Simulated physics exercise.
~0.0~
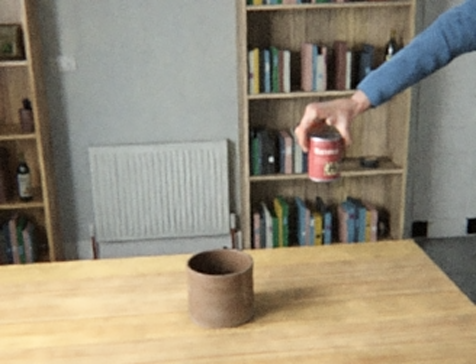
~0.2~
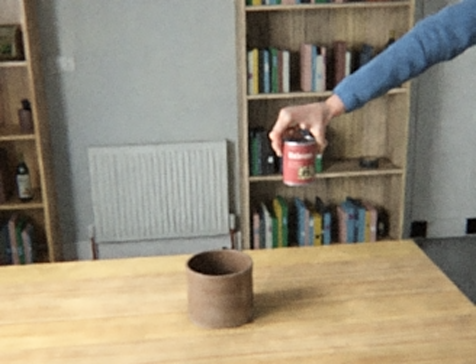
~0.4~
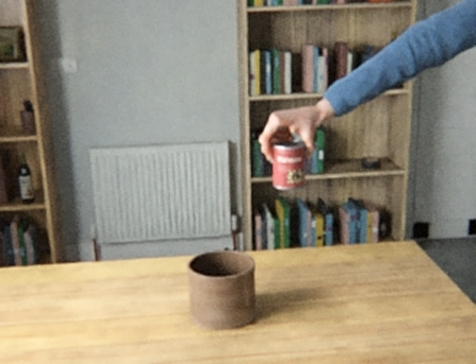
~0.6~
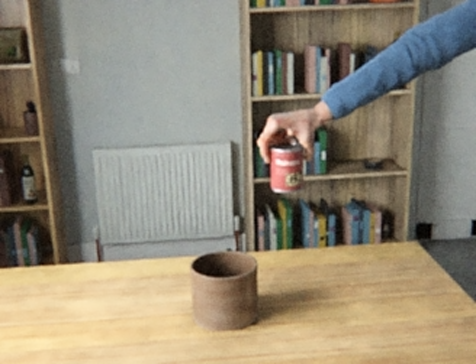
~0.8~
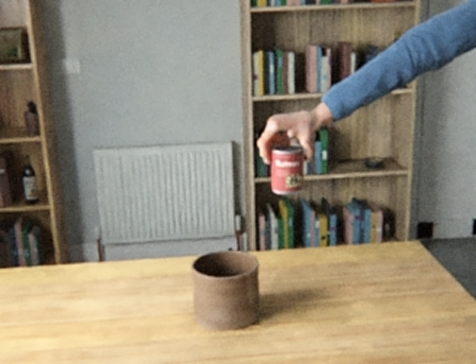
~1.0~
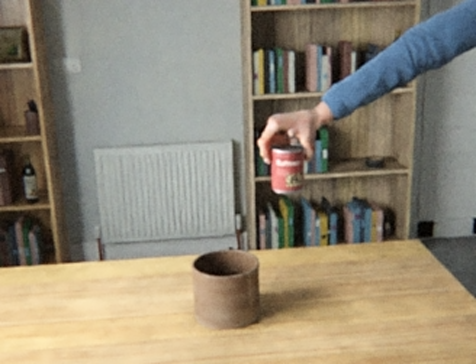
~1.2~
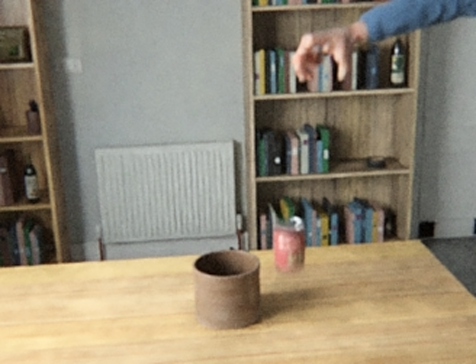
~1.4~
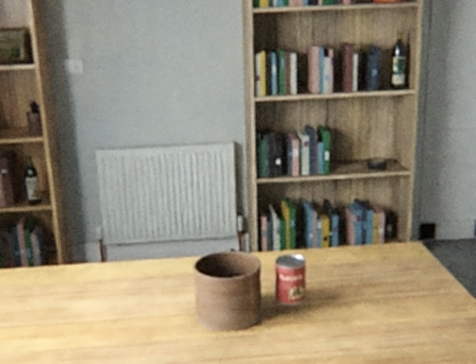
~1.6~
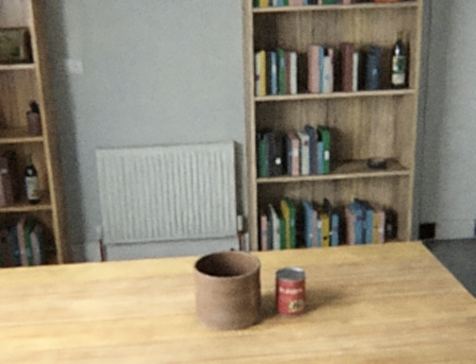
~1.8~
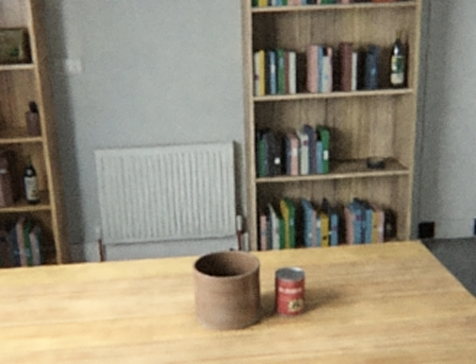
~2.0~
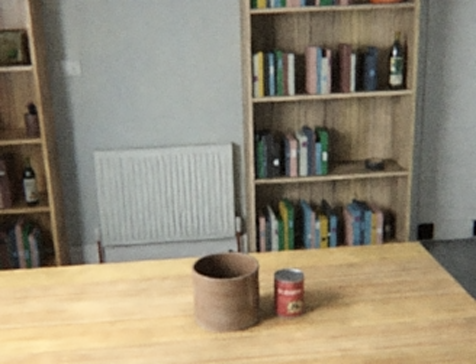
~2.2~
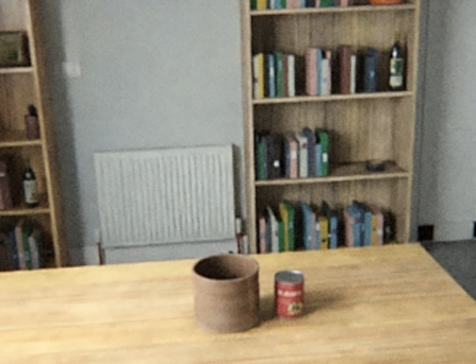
Above a wooden table, a hand releases a red tin, which lands upright beside a brown container.
